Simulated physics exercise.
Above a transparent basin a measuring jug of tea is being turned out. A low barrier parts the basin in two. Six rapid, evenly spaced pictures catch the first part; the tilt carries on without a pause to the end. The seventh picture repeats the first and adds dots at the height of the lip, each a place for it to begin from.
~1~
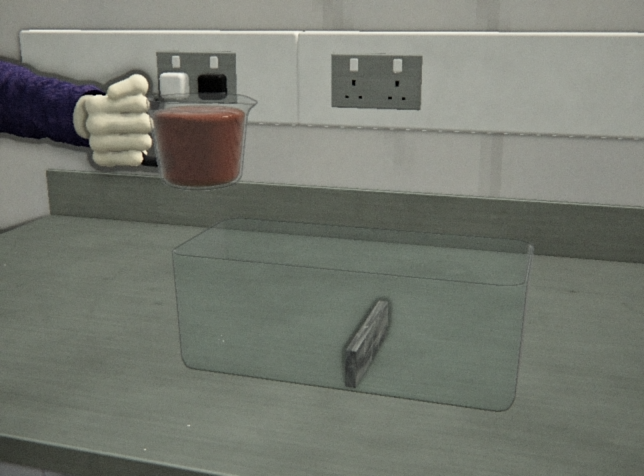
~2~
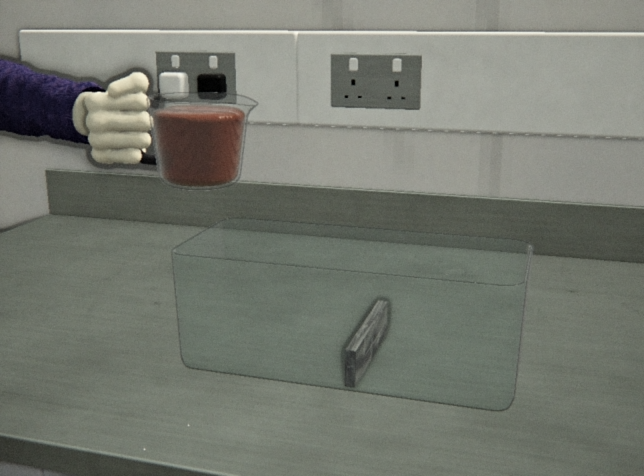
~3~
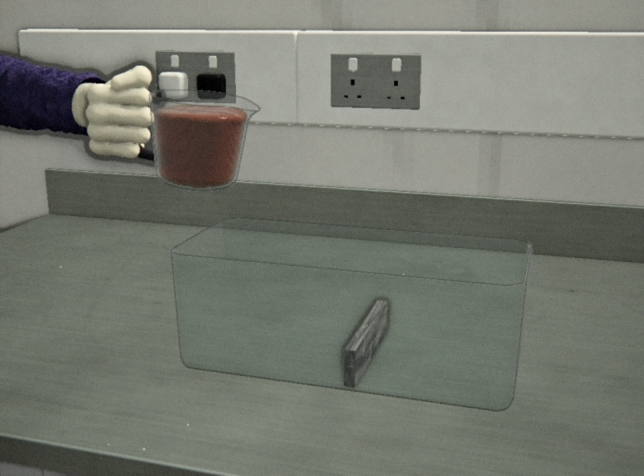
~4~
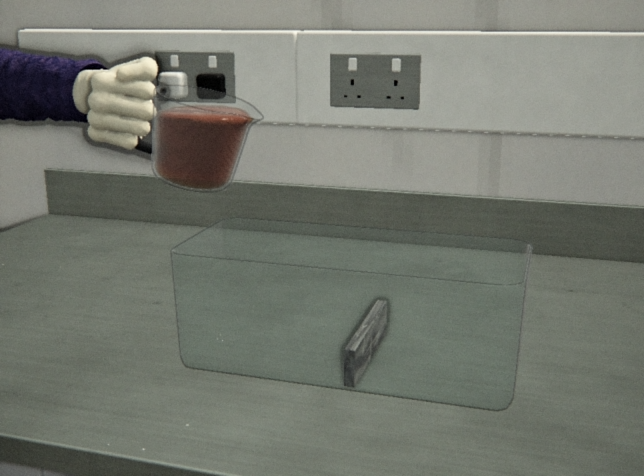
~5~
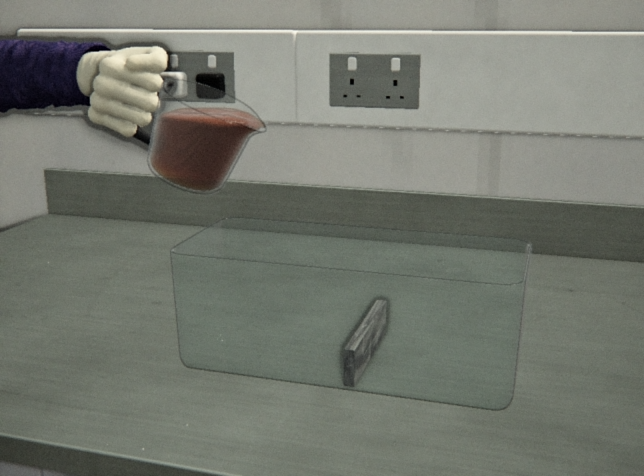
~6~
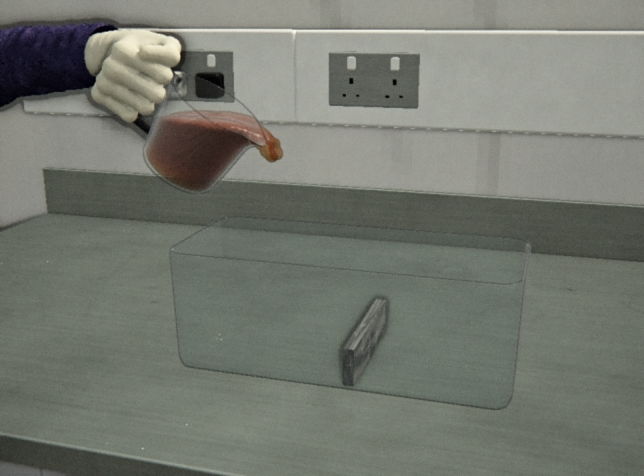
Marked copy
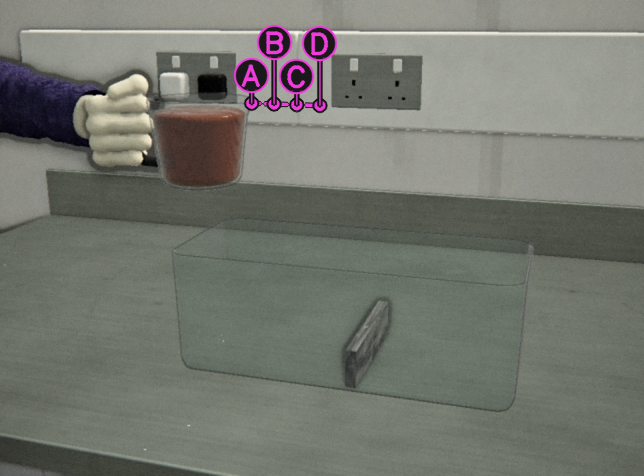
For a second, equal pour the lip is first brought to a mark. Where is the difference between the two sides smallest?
The answer is dot D.
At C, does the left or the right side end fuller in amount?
More ends on the left.
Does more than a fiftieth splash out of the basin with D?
No.
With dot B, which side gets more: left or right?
More ends on the left.
On the marked copy, A at (251, 103); B at (274, 104); C at (296, 104); D at (319, 105).
With A, about 93 % ends left of the wall and 6 % right of it.
With B, about 93 % ends left of the wall and 6 % right of it.
With C, about 85 % ends left of the wall and 14 % right of it.
With D, about 51 % ends left of the wall and 49 % right of it.
